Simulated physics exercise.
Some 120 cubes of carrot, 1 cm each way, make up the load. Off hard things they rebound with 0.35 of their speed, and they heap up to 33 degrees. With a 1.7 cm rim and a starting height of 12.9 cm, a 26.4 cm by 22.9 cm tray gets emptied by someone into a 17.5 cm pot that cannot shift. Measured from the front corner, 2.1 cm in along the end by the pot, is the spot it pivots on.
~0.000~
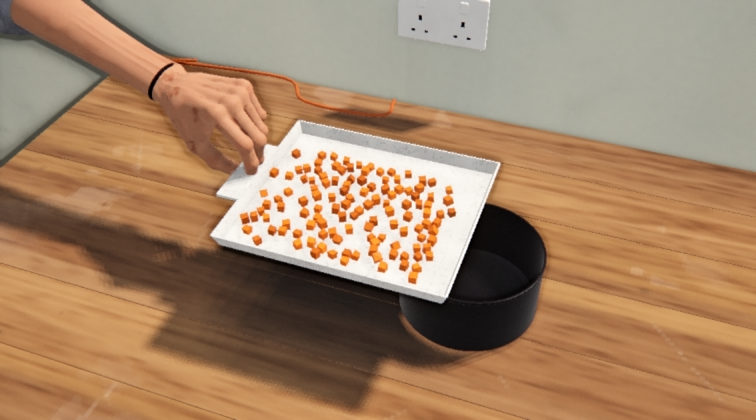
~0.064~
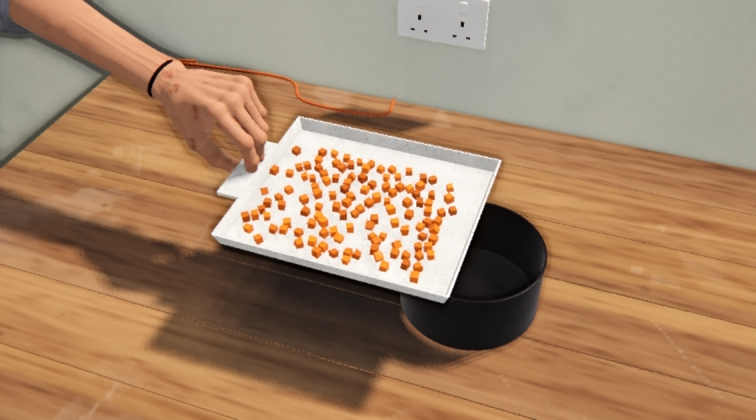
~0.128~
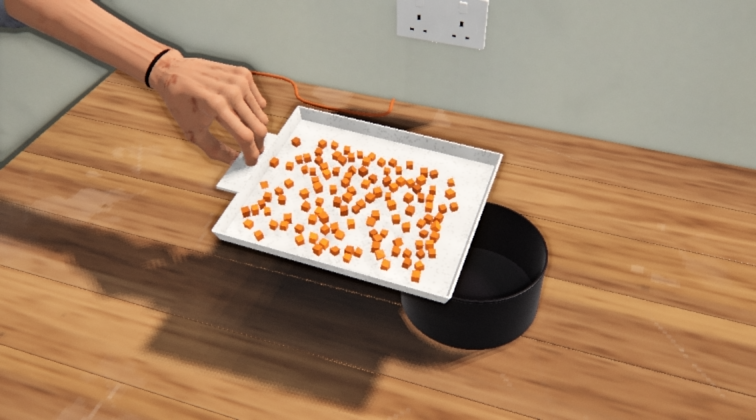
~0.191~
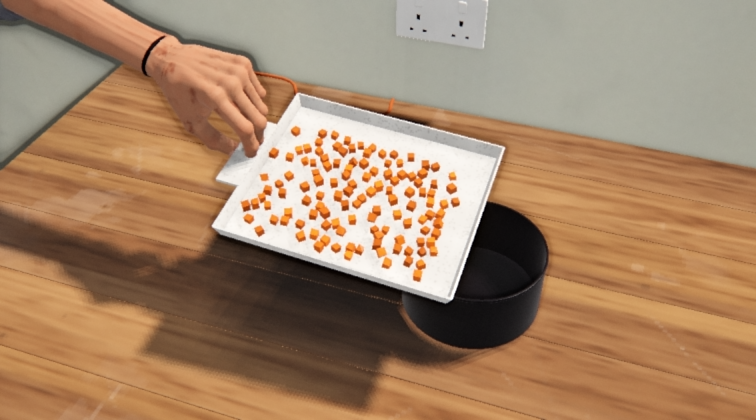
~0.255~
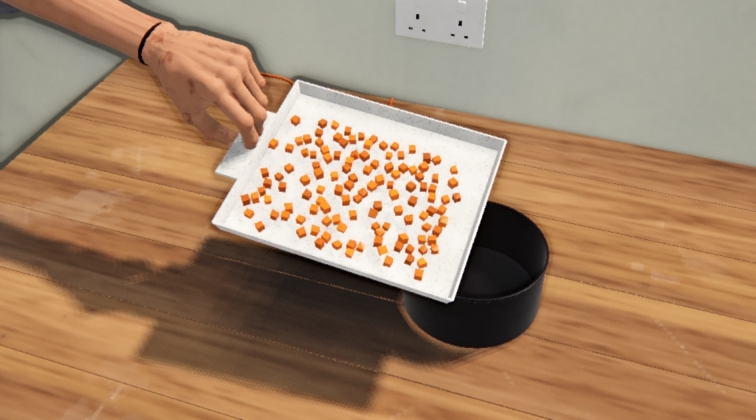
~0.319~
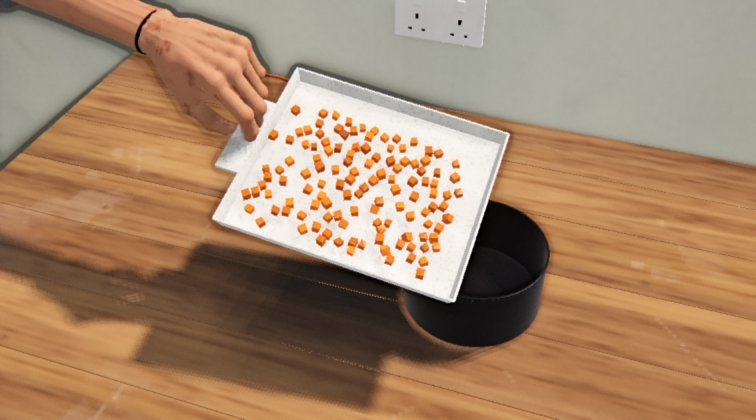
We see a hand at the handle of a white tray scattered with small orange cubes, beside a black pot on a wooden surface; the tray gradually tilts toward its right front corner while the cubes stay spread across it.
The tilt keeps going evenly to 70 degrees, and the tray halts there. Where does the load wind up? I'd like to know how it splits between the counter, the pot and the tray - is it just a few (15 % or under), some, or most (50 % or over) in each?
Counter: Some; pot: Just a few; tray: Most.
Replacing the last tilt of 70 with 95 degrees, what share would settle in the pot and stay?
0 percent.
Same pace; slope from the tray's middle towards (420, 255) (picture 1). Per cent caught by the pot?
0 %.
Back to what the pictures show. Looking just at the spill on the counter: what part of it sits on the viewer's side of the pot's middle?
Estimate: Close to 100 per cent of the pieces.
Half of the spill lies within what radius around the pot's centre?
About 24 cm from the centre.
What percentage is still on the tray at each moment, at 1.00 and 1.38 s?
About 80, 70.
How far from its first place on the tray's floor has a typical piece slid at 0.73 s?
By then it sits near 4 cm from where it began.
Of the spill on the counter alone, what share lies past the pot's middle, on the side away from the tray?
Share: Close to 70 %.
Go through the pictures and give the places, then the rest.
The first frame shows tray tilt 0 degrees, front corners at (218, 233) and (443, 292); middle of the pieces at (359, 211); pot at (473, 249).
The second frame shows tray tilt 1 degrees, front corners at (219, 232) and (444, 292); middle of the pieces at (360, 209).
The third frame shows tray tilt 4 degrees, front corners at (219, 228) and (446, 292), lowest corner right front; middle of the pieces at (361, 205).
The fourth frame shows tray tilt 8 degrees, front corners at (219, 224) and (448, 293), lowest corner right front; middle of the pieces at (362, 199).
The fifth frame shows tray tilt 12 degrees, front corners at (219, 220) and (449, 294), lowest corner right front; middle of the pieces at (363, 193).
The sixth frame shows tray tilt 16 degrees, front corners at (220, 216) and (450, 295), lowest corner right front; middle of the pieces at (364, 188); pot at (476, 245). Its pace works out near 65 degrees a second.
After 0.73 s, tilt 42 degrees; the tray holds 100 %, the pot 0 %.
Then, at 1.00 s, tilt 59 degrees; the tray holds 80 %, the pot 0 %.
After 1.38 s, tilt 70 degrees; the tray holds 70 %, the pot 0 %.
At rest (2.4 s), counter 35 %, pot 0 %, tray 65 %.
